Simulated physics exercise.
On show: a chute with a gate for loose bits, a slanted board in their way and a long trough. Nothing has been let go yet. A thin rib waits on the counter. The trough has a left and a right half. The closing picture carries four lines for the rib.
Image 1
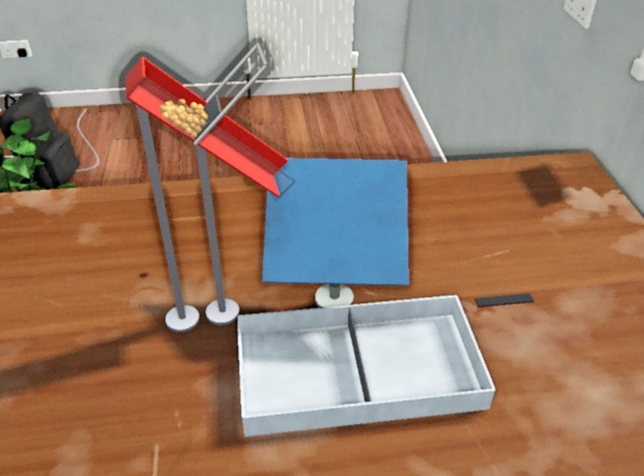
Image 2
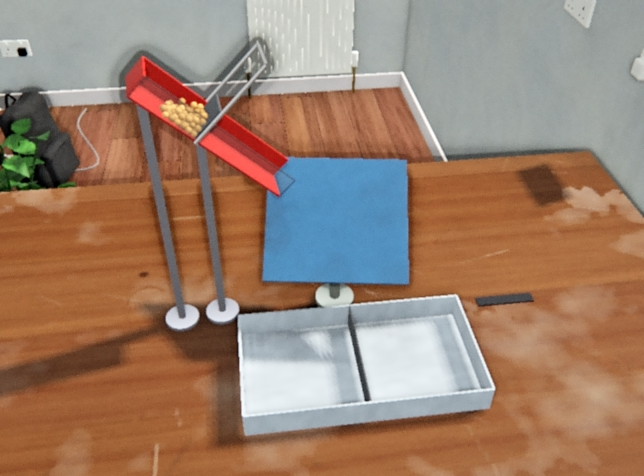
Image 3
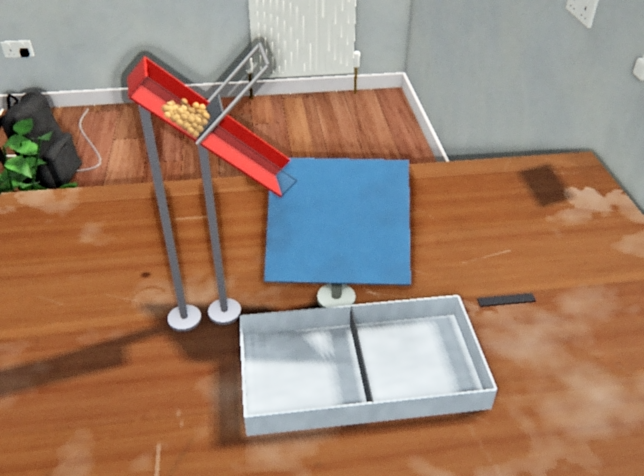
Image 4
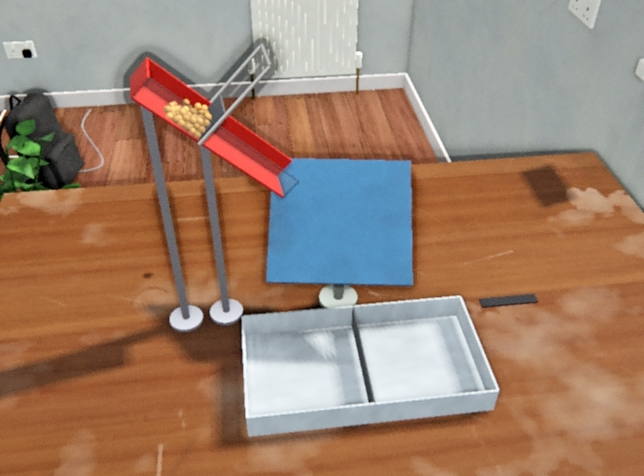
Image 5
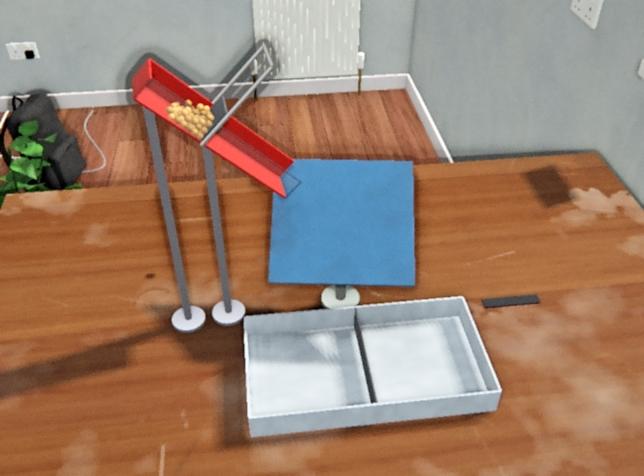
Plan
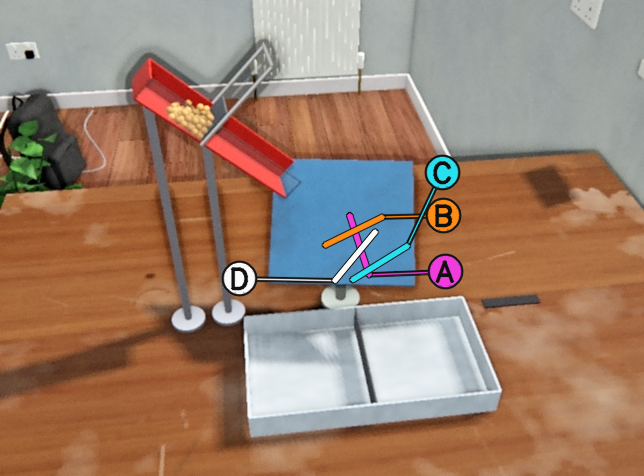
A wooden counter held a pale, divided trough, a tilted blue board, and a red sloping chute with small round beads resting behind its gate; nothing moved except the view, which shifted very slightly.
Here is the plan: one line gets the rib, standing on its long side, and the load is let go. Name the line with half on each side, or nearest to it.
Use line A.
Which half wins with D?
More lands on the left.
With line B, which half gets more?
More lands on the left.
On the marked copy, line A from (349, 215) to (369, 274); line B from (382, 217) to (325, 245); line C from (407, 246) to (352, 279); line D from (375, 231) to (334, 280).
With A, of what is caught, roughly half in the left half, roughly half in the right.
With B, of what is caught, the larger part in the left half, about a tenth in the right.
With C, of what is caught, the larger part in the left half, about a tenth in the right.
With D, of what is caught, the larger part in the left half, about a tenth in the right.
